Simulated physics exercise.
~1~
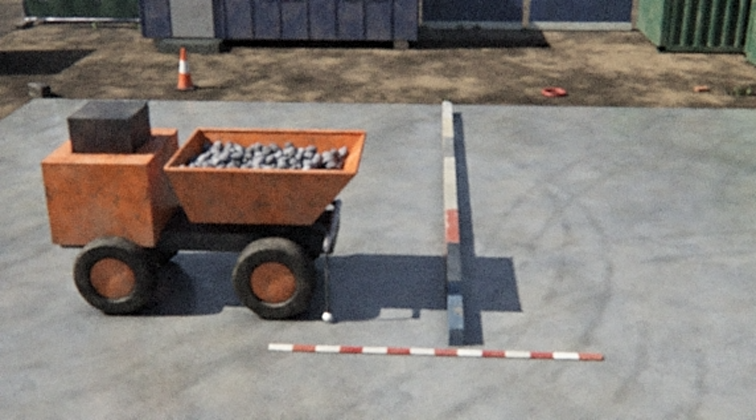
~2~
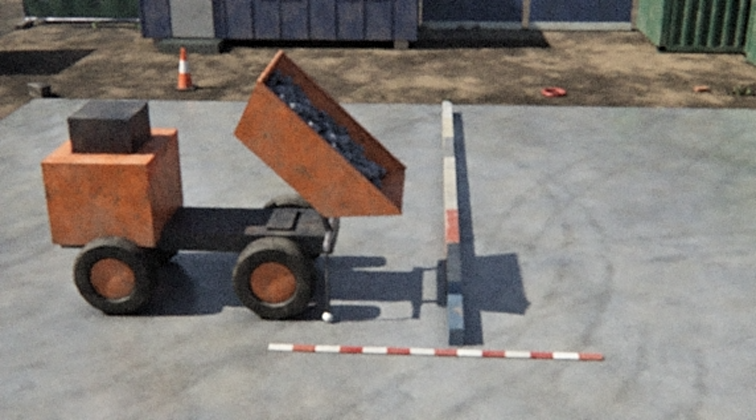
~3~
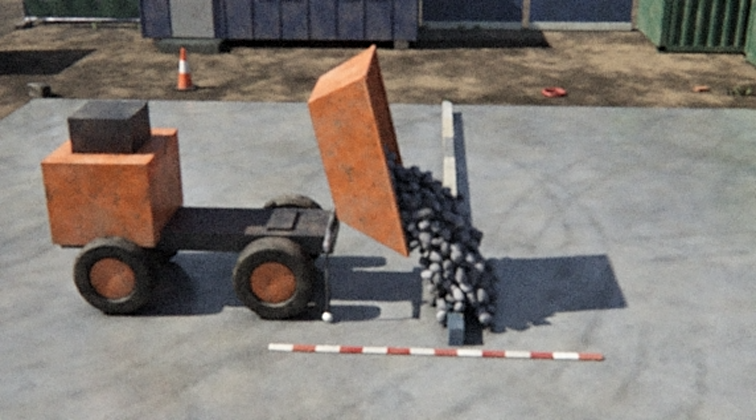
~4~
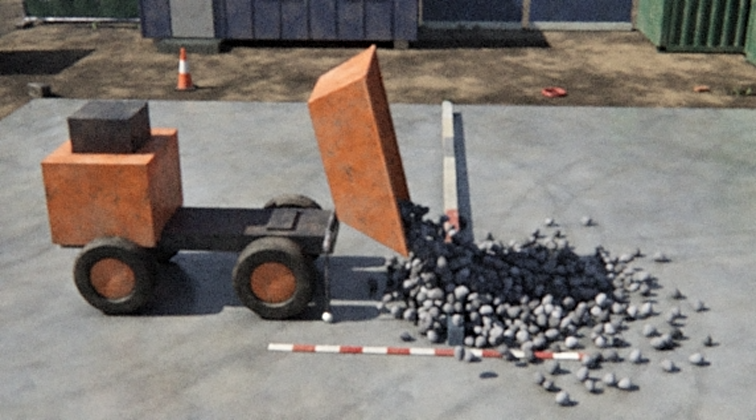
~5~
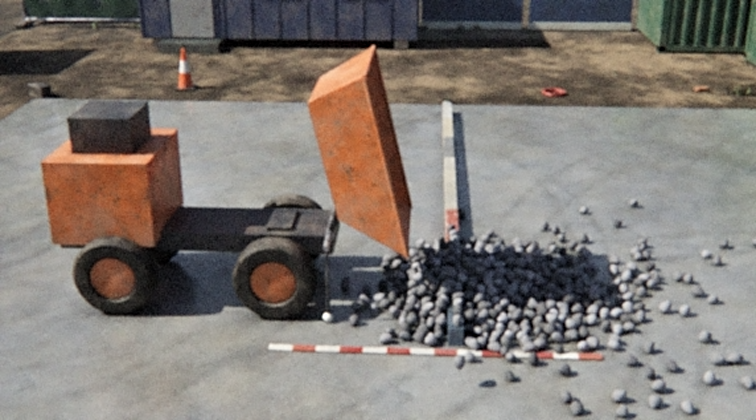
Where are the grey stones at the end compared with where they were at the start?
At the start the stones are heaped in the orange skip on the dumper. By the end they lie in a spread-out pile on the ground, lower and further right, on both sides of the kerb with most beyond it.
